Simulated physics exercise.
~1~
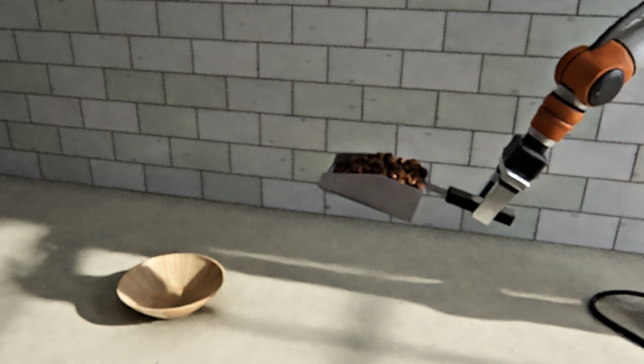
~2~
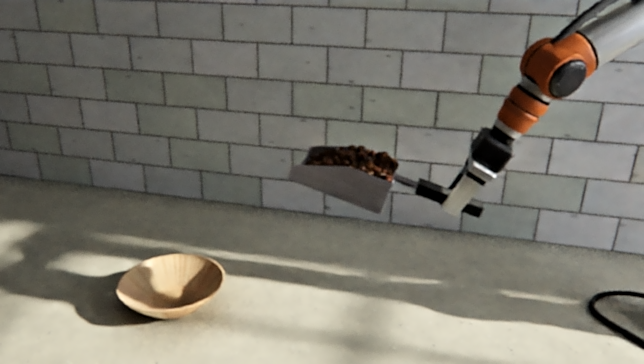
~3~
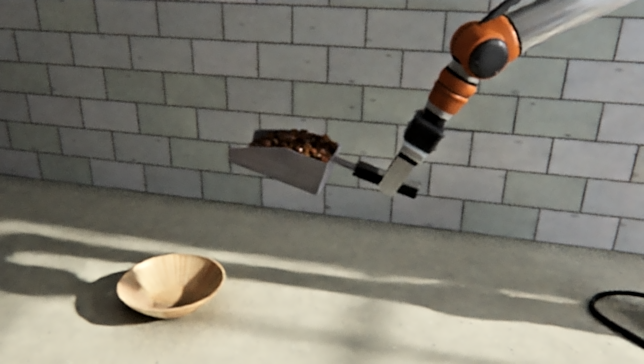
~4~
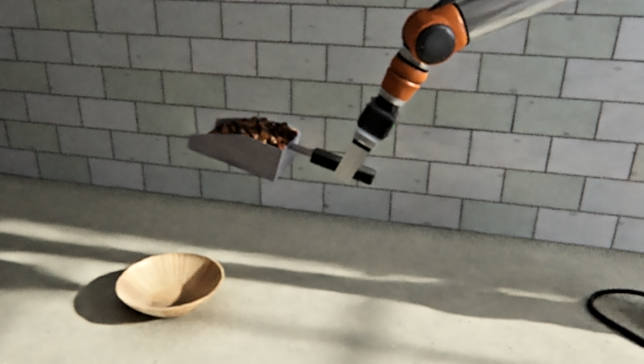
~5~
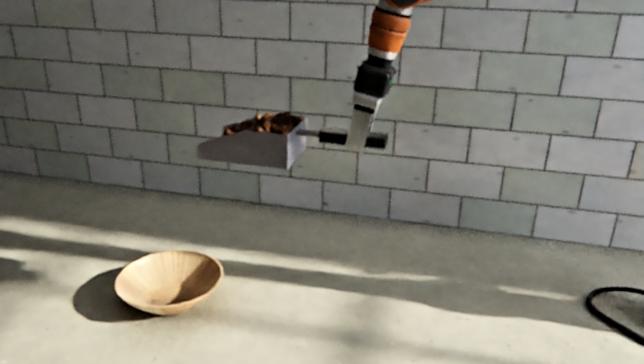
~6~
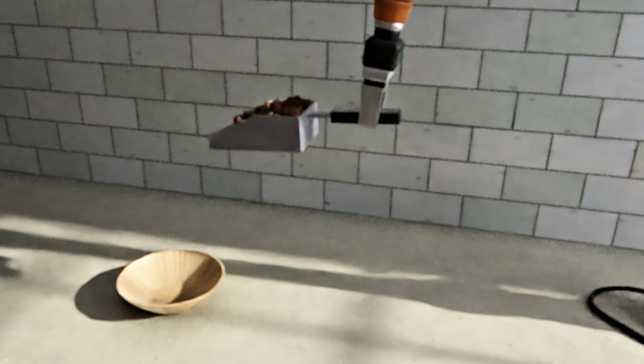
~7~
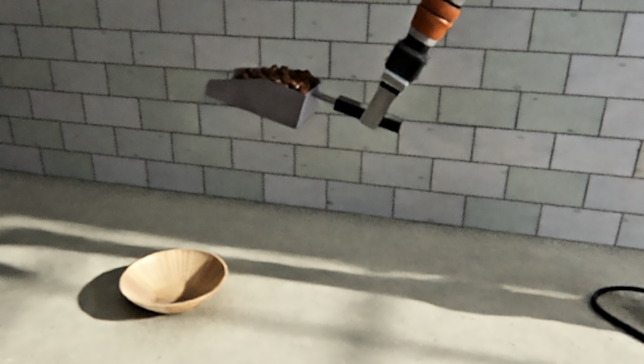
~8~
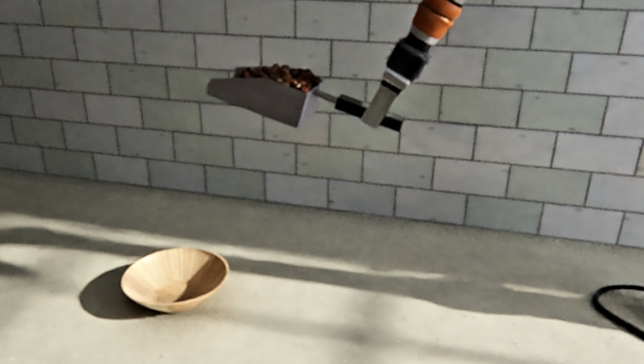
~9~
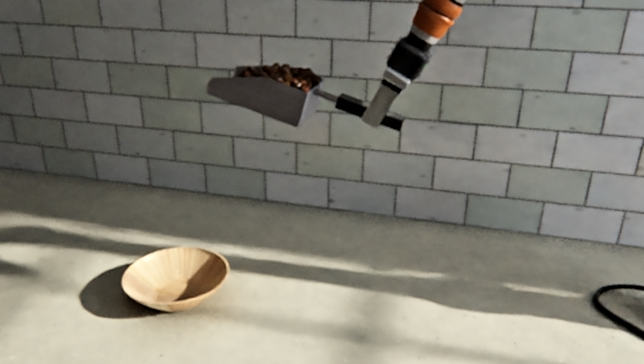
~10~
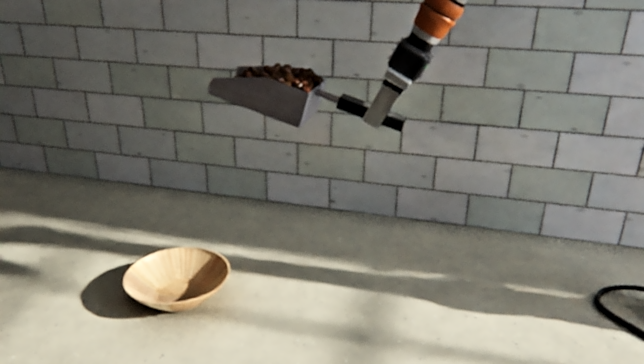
The footage shows a robot arm carrying an open scoop heaped with brown pellets leftward along a grey tiled wall, toward a wooden bowl on the table. The scoop then levels, shifts slightly right, rises and tips back, finally holding still above the empty bowl with its load aboard.
